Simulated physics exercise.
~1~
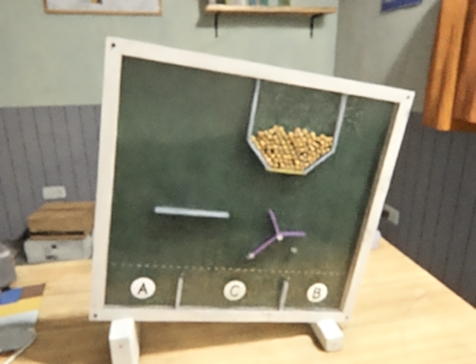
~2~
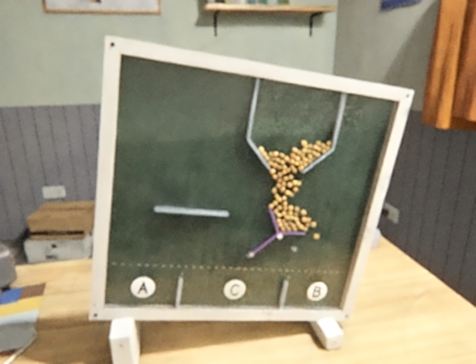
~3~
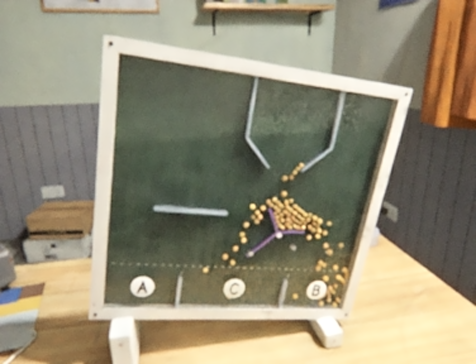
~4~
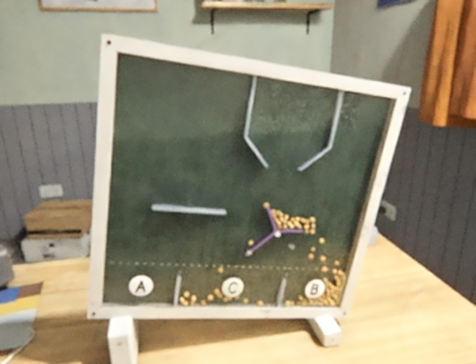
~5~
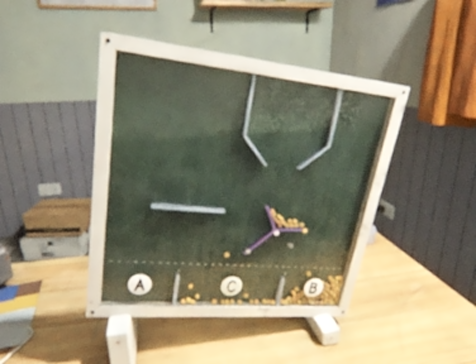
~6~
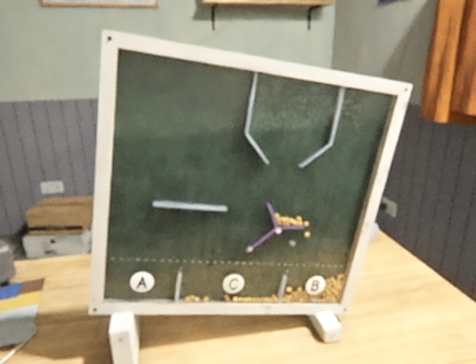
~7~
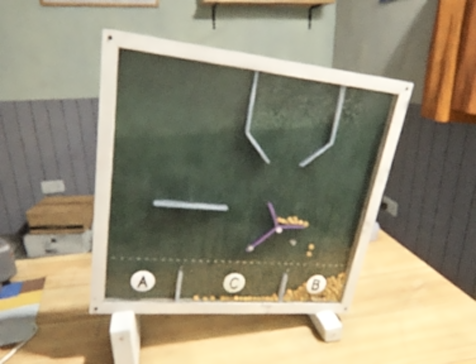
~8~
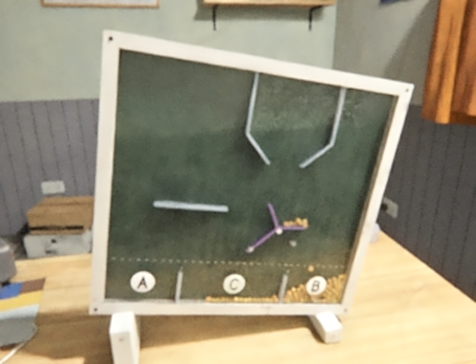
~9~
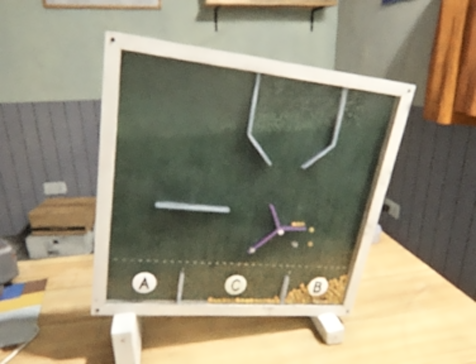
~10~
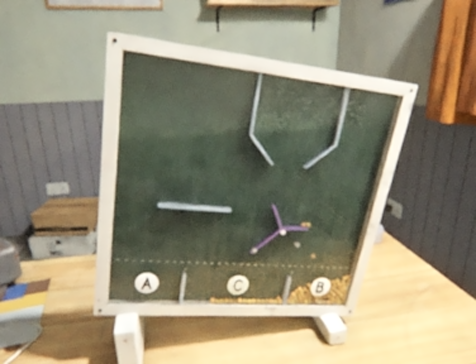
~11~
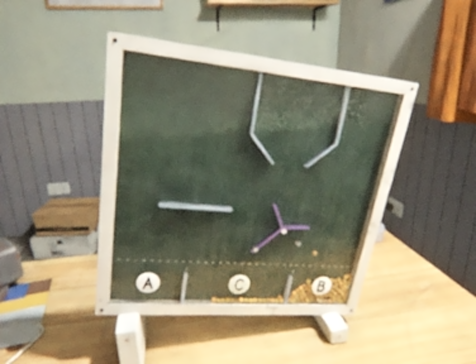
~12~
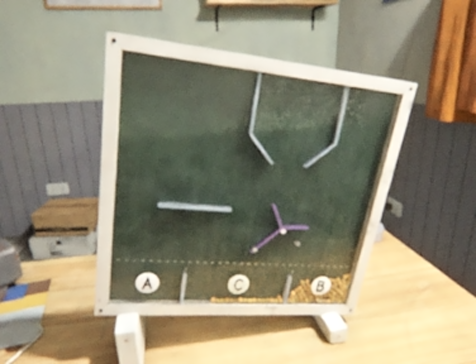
On a wooden table in a room with grey panelling, a white-framed, dark green upright board holds a heap of small tan beads in a hopper, above three bins lettered A, C and B. The hopper opens at the bottom, and the beads pour through the gap onto a purple three-armed piece. They pile up on it and spill off both sides, many dropping toward B on the right and fewer toward C. The last beads trickle off its right arm. Finally, most lie heaped in B, a thin layer lines C, and A looks empty.
